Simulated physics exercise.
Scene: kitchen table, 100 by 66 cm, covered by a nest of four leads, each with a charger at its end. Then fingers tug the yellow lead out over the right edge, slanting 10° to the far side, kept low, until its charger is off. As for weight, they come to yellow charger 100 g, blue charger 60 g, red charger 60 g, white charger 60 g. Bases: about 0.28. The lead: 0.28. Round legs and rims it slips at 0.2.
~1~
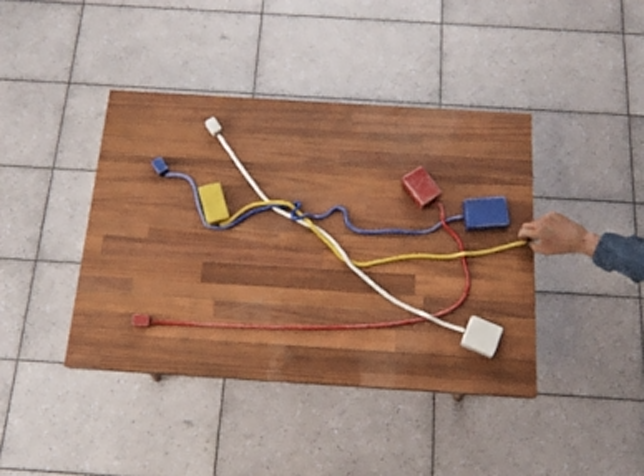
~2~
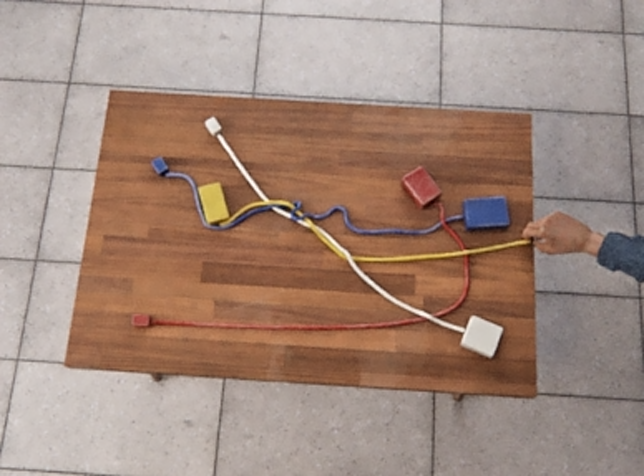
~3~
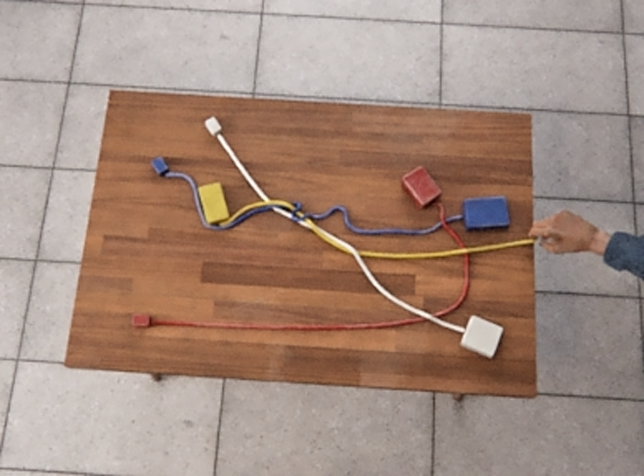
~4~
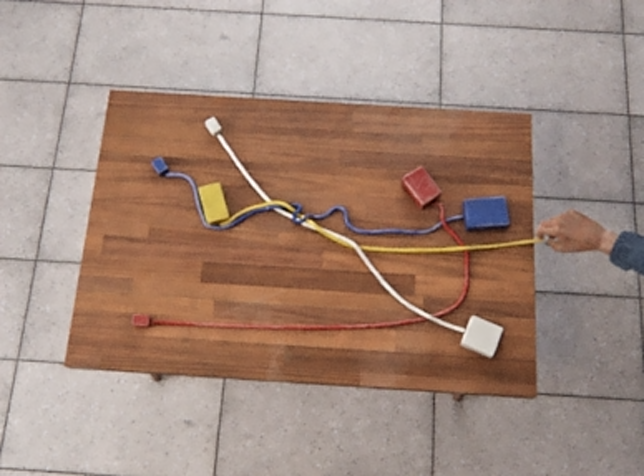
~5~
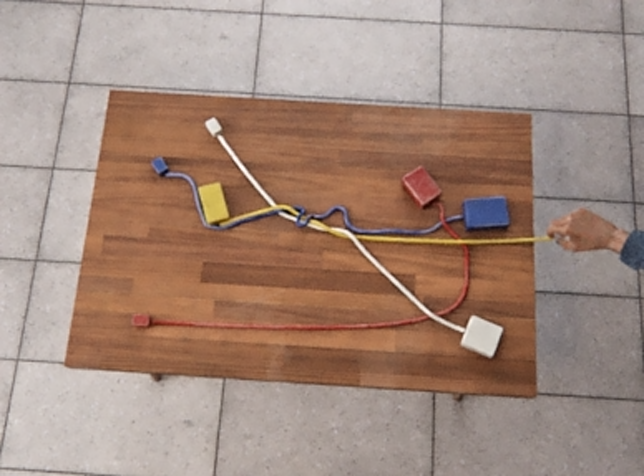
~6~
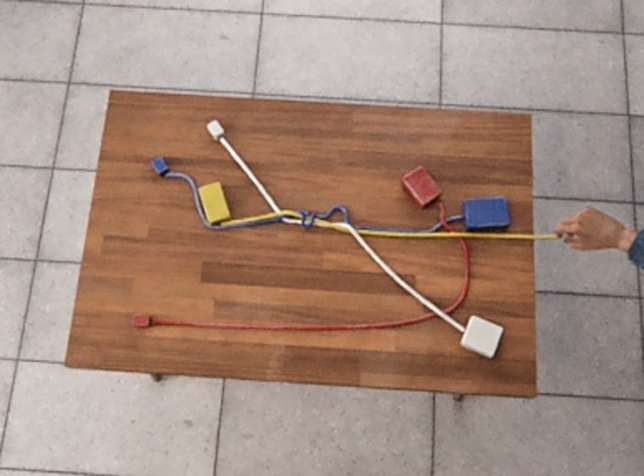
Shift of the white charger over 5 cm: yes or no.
Yes.
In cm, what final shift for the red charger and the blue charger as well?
About: Red charger 15 cm, blue charger off the top.
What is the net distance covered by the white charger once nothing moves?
Lab note - white charger: Over the edge.
Next, the yellow lead's tail end at (333, 220); yellow charger 22 cm off its start, white plug 4 cm off its start, blue plug 2 cm off its start.
Then, the yellow lead's tail end at (449, 223); yellow charger 48 cm off its start, white plug 12 cm off its start, blue plug 6 cm off its start.
After that, the yellow lead has left the top; white charger 4 cm off its start at (493, 321), yellow charger on its side, 76 cm off its start at (552, 247), white plug 39 cm off its start at (363, 198).
Later, the yellow lead has left the top; white charger over the edge, yellow charger over the edge, white plug 67 cm off its start.
At the end, the yellow lead has left the top; white charger over the edge, yellow charger over the edge, white plug 69 cm off its start at (497, 234), blue plug 16 cm off its start at (226, 183).
